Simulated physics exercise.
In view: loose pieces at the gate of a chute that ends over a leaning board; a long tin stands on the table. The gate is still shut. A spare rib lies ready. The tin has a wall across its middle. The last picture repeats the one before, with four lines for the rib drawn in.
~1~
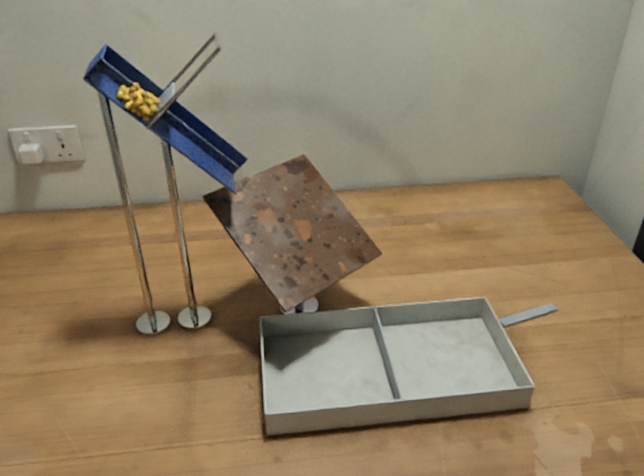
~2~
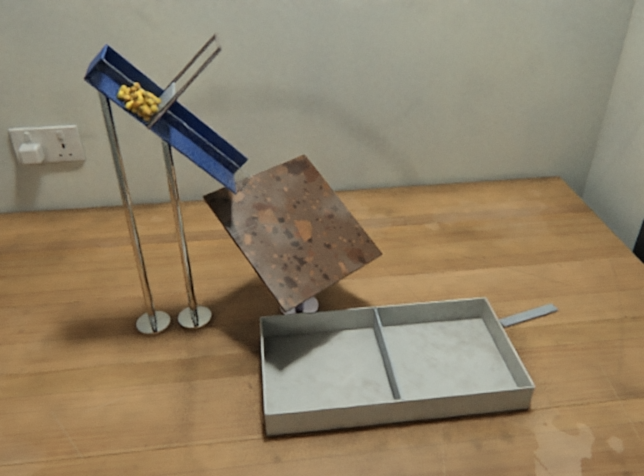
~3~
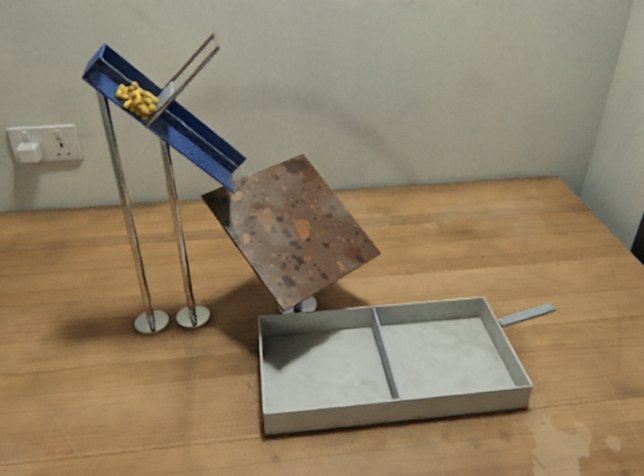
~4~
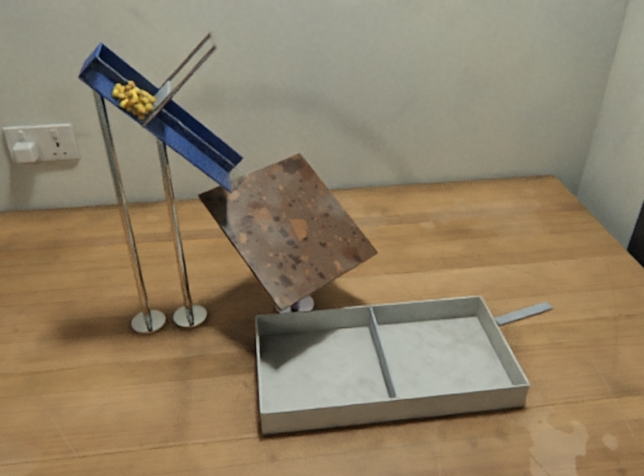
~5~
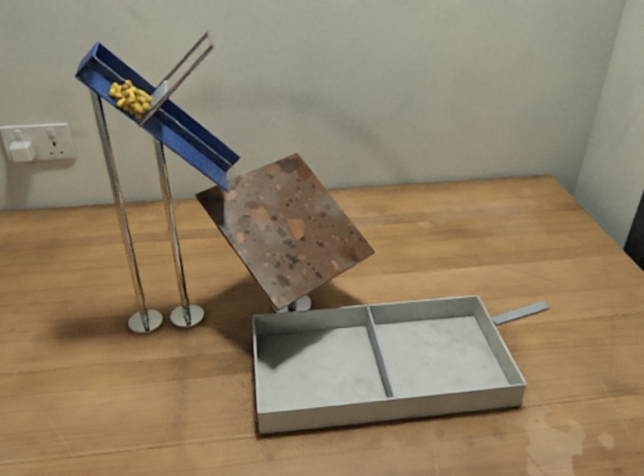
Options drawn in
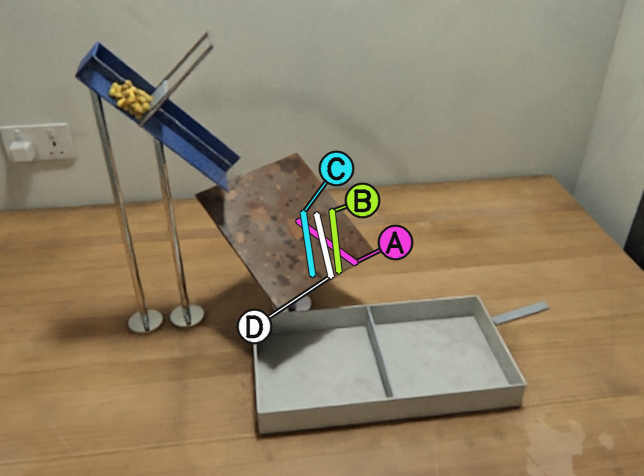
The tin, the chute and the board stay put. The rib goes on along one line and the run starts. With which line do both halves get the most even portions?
Line A.
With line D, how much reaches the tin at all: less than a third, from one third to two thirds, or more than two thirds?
More than two thirds.
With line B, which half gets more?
More lands on the left.
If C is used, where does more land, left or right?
Left.
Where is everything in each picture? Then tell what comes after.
The first frame shows load behind the gate near (144, 103), puffed corn balls; lip of the chute near (234, 184), sloping fairly steeply.
The second frame shows middle of the board near (296, 226), tilted fairly steeply; middle of its low edge near (338, 281); of its high edge near (257, 173).
The third frame shows front corners of the tin near (264, 413) and (532, 386); front end of its middle wall near (401, 399); gate still shut near (169, 93).
The fourth frame shows middle of the load near (139, 102); lip near (230, 183).
The fifth frame shows middle of the load near (136, 101); lip near (227, 182).
On the marked copy, line A from (298, 221) to (354, 262); line B from (332, 211) to (338, 270); line C from (303, 213) to (312, 274); line D from (316, 214) to (331, 276).
With A, of what is caught, close to half in the left half, close to half in the right.
With B, of what is caught, all but a few in the left half, only a few in the right.
With C, of what is caught, all but a few in the left half, only a few in the right.
With D, of what is caught, all but a few in the left half, a small share in the right.
